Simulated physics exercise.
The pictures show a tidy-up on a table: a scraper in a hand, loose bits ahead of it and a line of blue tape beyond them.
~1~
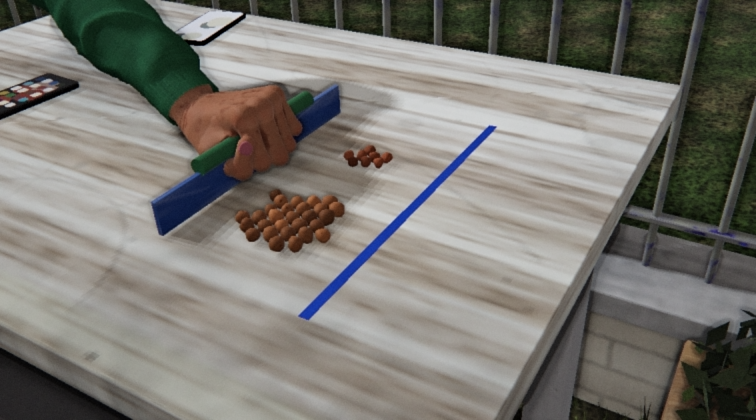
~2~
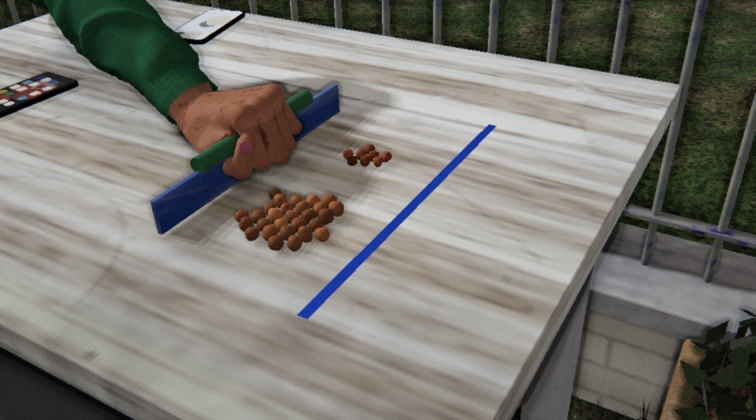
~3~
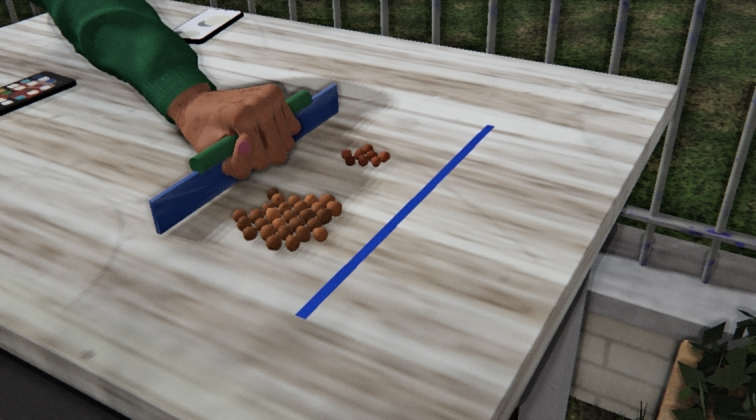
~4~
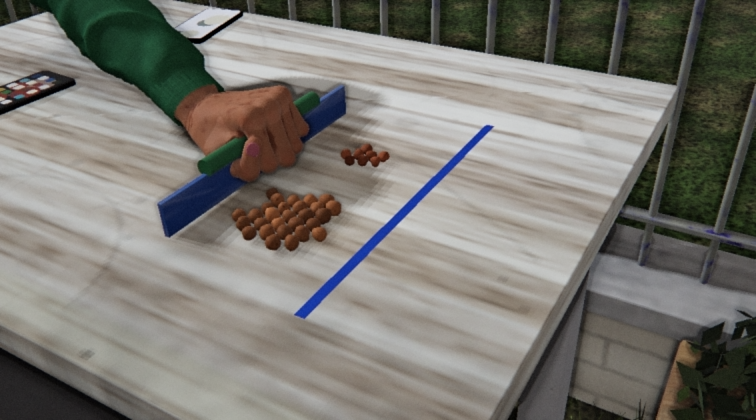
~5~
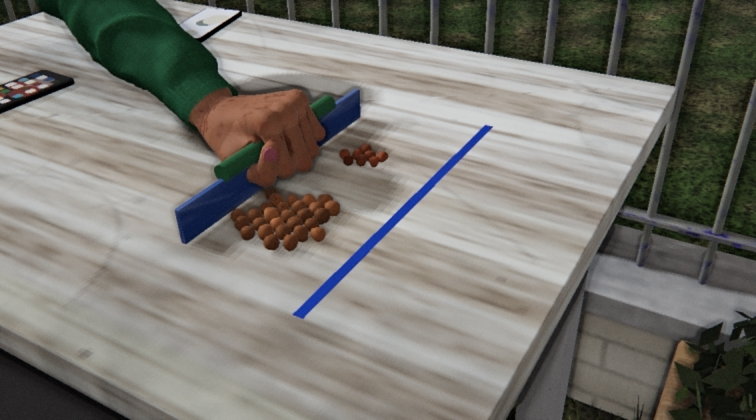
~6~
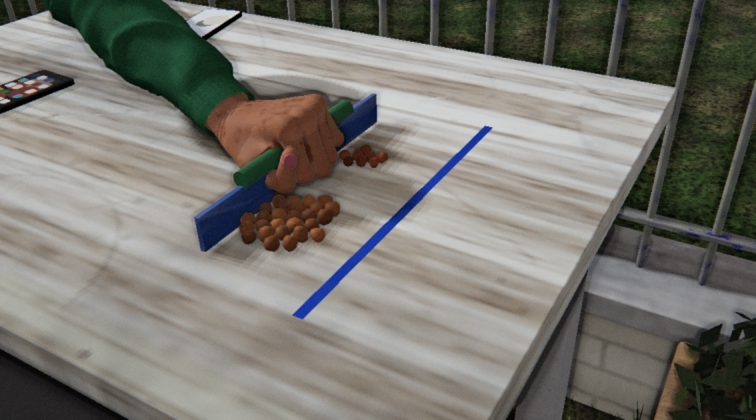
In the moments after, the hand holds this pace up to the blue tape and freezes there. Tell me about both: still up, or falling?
The nearer batch stays on top; the farther batch stays on top.
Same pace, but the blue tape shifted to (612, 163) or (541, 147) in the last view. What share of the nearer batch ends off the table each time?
First some 60, then 0 per cent.
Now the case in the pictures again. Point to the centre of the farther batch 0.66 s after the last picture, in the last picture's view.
At about (451, 179).
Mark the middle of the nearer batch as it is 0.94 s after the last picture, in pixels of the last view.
Roughly at (395, 255).
Then, 0.32 s on from there, scraper still moving, near (358, 162); nearer batch all on the table, its front near (356, 249); farther batch all on the table, its front near (422, 162).
Then, 0.66 s on from there, scraper stopped at the blue tape; nearer batch all on the table, its front near (416, 273); farther batch all on the table, its front near (464, 178).
Then, 0.94 s on from there, scraper stopped at the blue tape; nearer batch all on the table, its front near (421, 276); farther batch all on the table, its front near (465, 178).
In the end, scraper stopped at the blue tape; nearer batch all on the table, its front near (421, 276); farther batch all on the table, its front near (465, 178).
